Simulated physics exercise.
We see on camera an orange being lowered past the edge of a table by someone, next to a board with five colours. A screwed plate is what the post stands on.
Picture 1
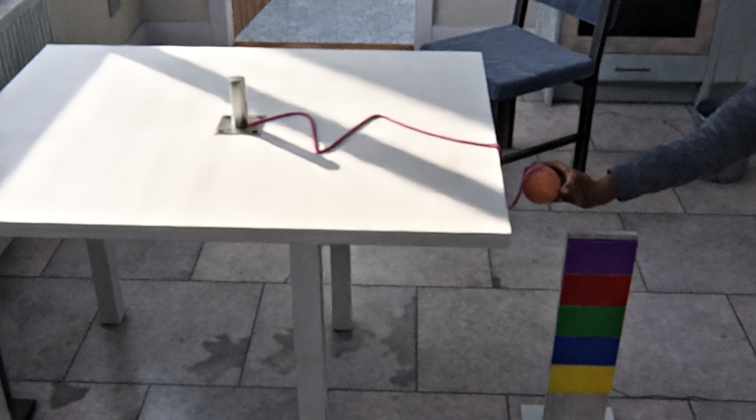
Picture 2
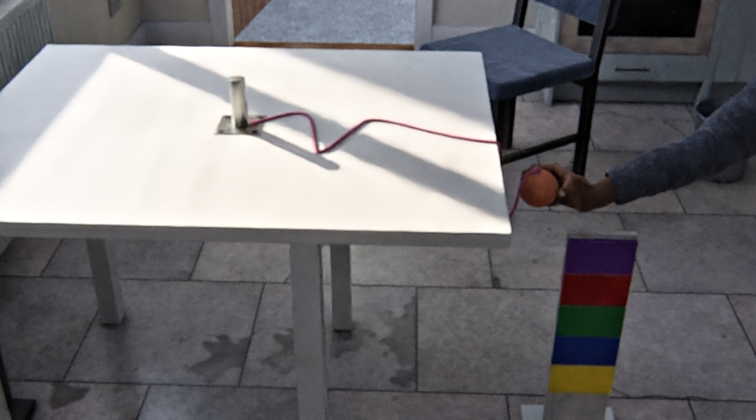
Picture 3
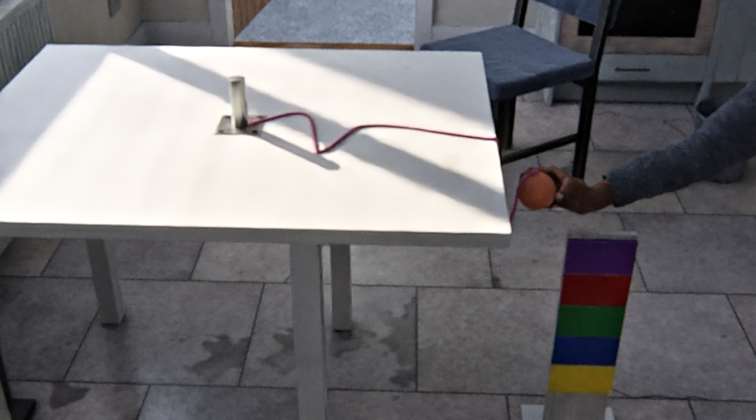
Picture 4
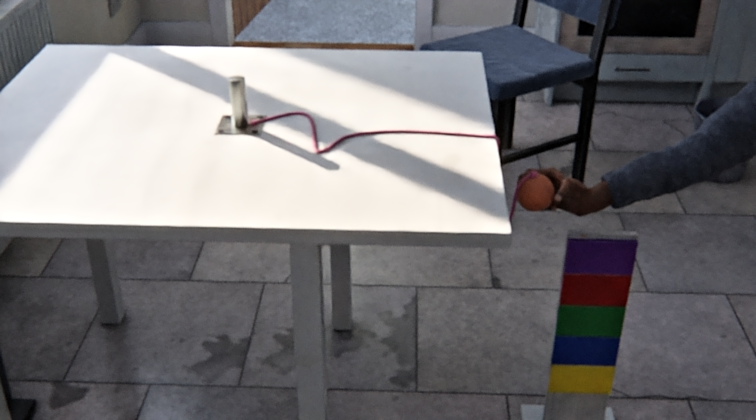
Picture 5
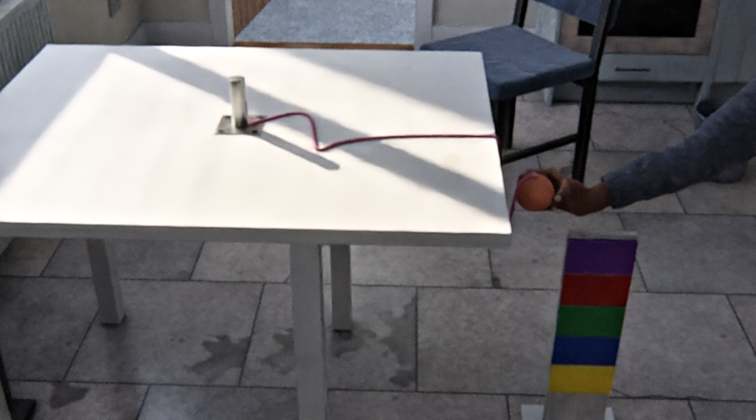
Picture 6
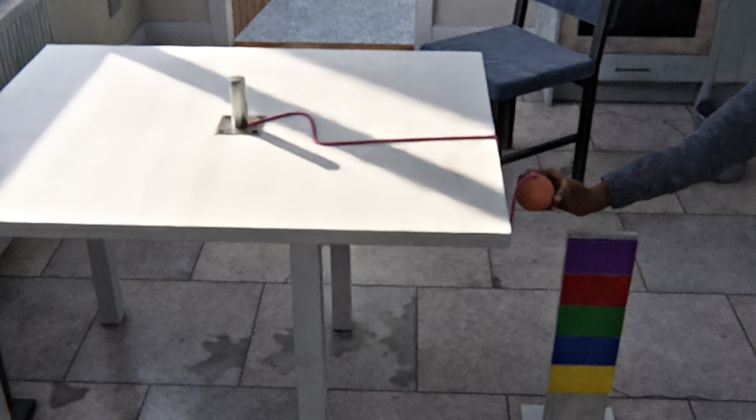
A white table stands on a grey tiled floor in a room with a dark blue chair behind, seen from slightly above. A dark red shoelace runs from a short metal post on the table over the right edge to an orange ball held in a hand, above an upright striped purple, red, green, blue and yellow. The hand shifts the ball slightly left as the lace's bends flatten, while the camera stays still.
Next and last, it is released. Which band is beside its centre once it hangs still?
The yellow band.
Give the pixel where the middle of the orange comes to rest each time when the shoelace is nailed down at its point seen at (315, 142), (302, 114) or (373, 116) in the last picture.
Estimated spots in sequence: (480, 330), (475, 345), (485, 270).
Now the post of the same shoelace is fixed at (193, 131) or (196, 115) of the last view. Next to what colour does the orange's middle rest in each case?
Try one - blue; try two - blue.
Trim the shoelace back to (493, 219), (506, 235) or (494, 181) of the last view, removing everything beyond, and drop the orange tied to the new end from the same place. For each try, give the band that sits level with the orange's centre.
For the first: Red; for the second: Green; for the third: Purple.
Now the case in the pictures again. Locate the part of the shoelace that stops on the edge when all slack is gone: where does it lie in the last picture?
It sits at about (434, 138).
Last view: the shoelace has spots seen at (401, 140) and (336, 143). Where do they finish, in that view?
To (462, 132) for the first and to (398, 130) for the second.
Soon after, orange near (498, 344); level with blue.
After that, orange near (460, 359); level with yellow.
In the end, orange near (475, 367); level with yellow. Its middle rests at the yellow band.
